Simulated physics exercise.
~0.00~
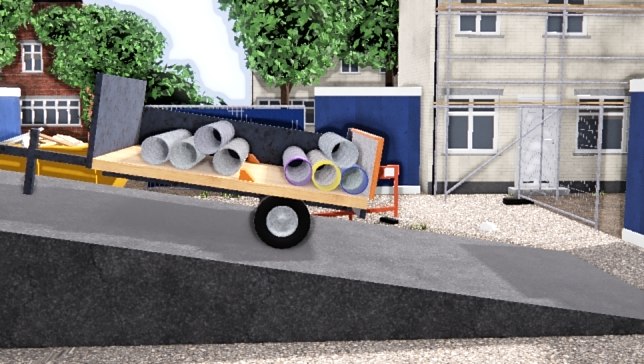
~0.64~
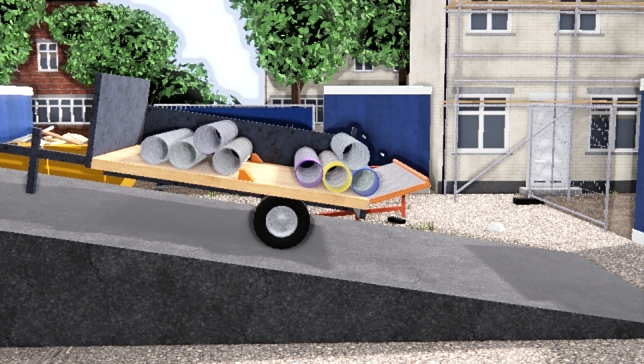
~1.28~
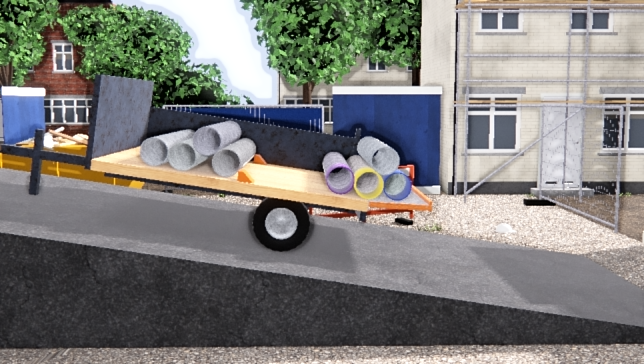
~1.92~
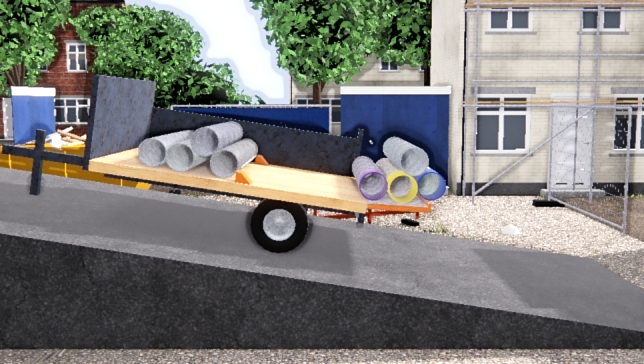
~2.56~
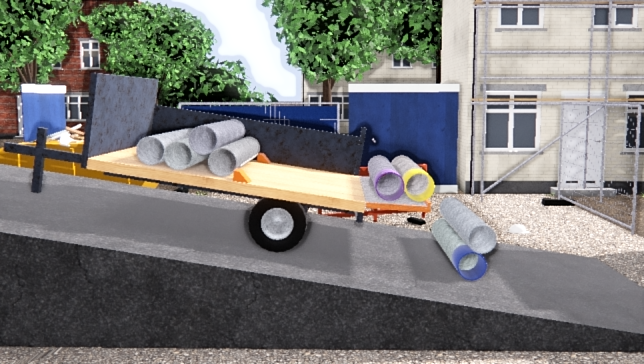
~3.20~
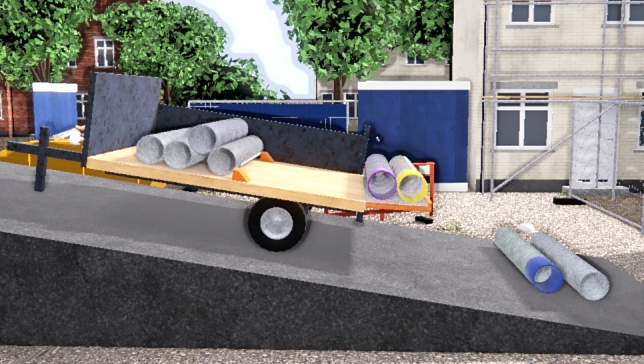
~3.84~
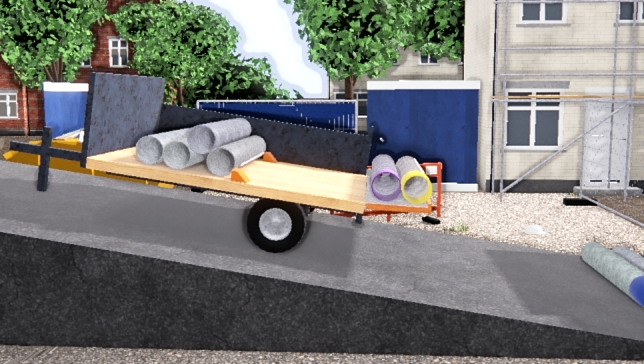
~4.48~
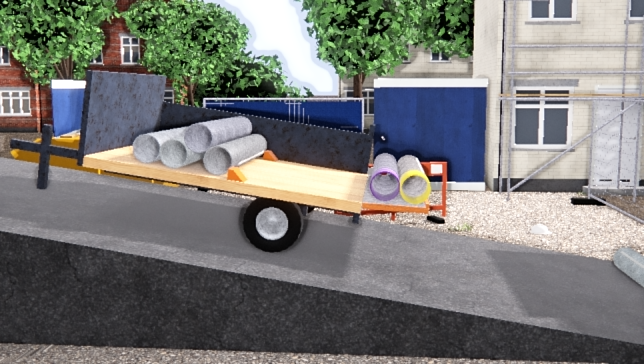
The clip shows a sloping trailer loaded with pipes as its tailgate swings down and the group at the right rolls toward it. The blue-marked pipe and a grey one drop off and roll away down the slope, while the purple and yellow ones rest on the gate.
